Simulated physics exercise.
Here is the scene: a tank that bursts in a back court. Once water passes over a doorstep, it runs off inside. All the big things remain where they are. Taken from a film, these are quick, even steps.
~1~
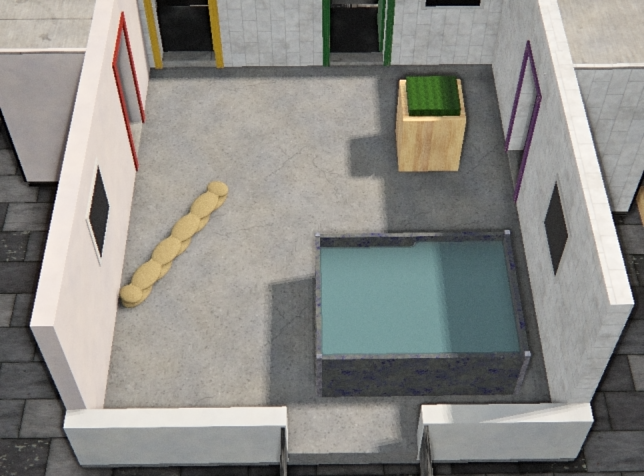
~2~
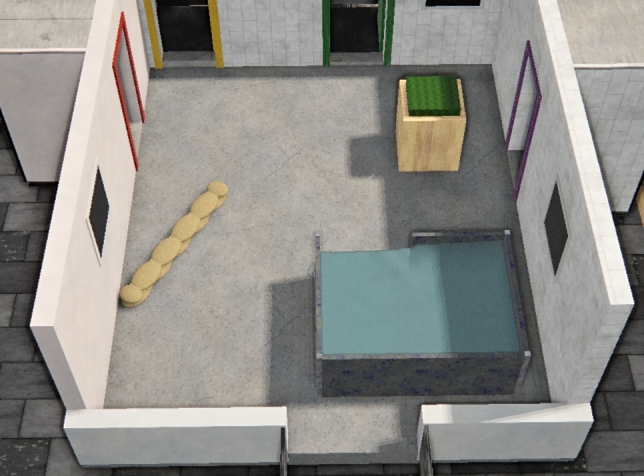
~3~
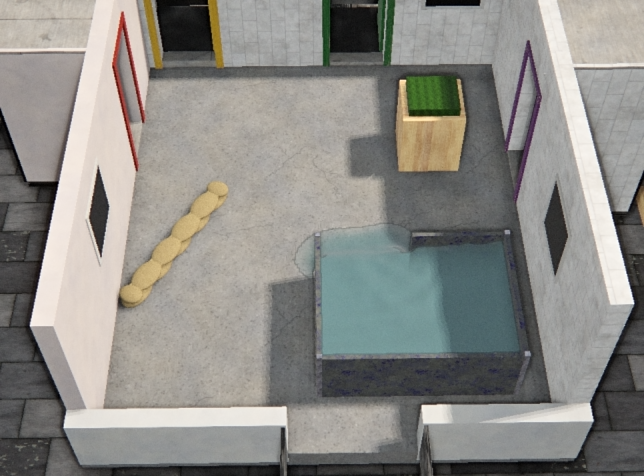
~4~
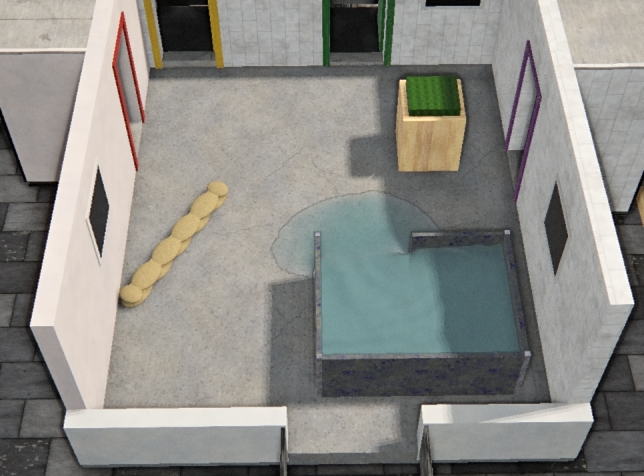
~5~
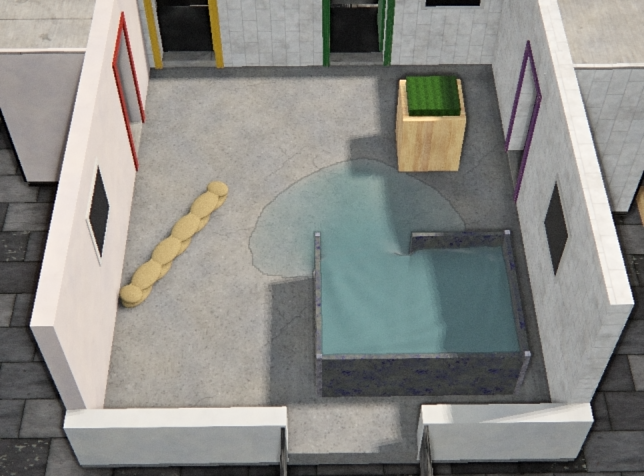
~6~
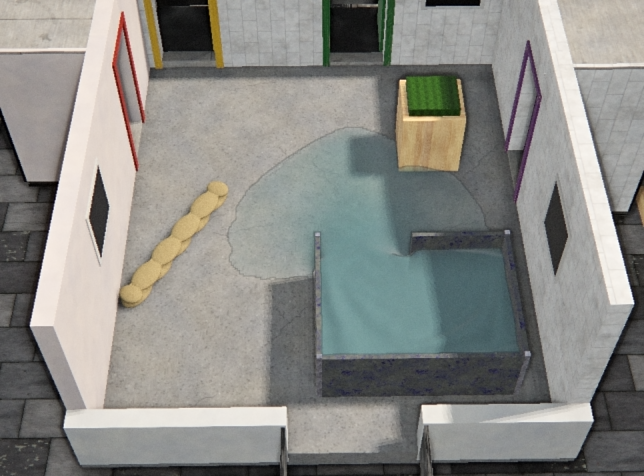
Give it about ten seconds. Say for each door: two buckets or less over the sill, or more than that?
At the end, the yellow door is going to let through more than allowed, the red door is going to let through more than allowed, the green door is going to let through more than allowed, the purple door is going to let through more than allowed.
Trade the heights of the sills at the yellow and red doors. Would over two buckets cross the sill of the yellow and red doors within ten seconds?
After the swap, the yellow overflows while the red falls short.
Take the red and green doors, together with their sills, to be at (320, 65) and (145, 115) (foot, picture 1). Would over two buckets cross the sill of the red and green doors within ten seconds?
I'd say the red door overflows, while the green door overflows.
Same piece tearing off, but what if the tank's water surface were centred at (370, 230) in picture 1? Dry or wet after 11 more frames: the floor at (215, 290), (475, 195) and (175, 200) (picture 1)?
Points in turn: Not reached; not reached; not reached.
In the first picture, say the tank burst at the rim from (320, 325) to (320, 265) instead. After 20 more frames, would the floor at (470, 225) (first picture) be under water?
Answer: No water.
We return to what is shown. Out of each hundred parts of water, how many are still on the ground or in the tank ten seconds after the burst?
Estimate: Close to 72 %.
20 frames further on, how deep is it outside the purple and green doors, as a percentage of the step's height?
I'd put it at close to 190 and 340 per cent.
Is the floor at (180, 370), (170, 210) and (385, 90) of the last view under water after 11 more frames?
Result, in the order given: Not wetted / not wetted / wetted.
A moment on, water covers 45 % of the floor; the yellow door not reached, the red door not reached, the green door over two buckets in, the purple door under two buckets in.
Next, water covers 55 % of the floor; the yellow door under two buckets in, the red door wet at the sill, nothing in, the green door far over two buckets in, the purple door over two buckets in.
Then, water covers 65 % of the floor; the yellow door far over two buckets in, the red door under two buckets in, the green door far over two buckets in, the purple door far over two buckets in.
Later, water covers 85 % of the floor; the yellow door far over two buckets in, the red door over two buckets in, the green door far over two buckets in, the purple door far over two buckets in.
In the end, water covers 95 % of the floor; the yellow door far over two buckets in, the red door far over two buckets in, the green door far over two buckets in, the purple door far over two buckets in.
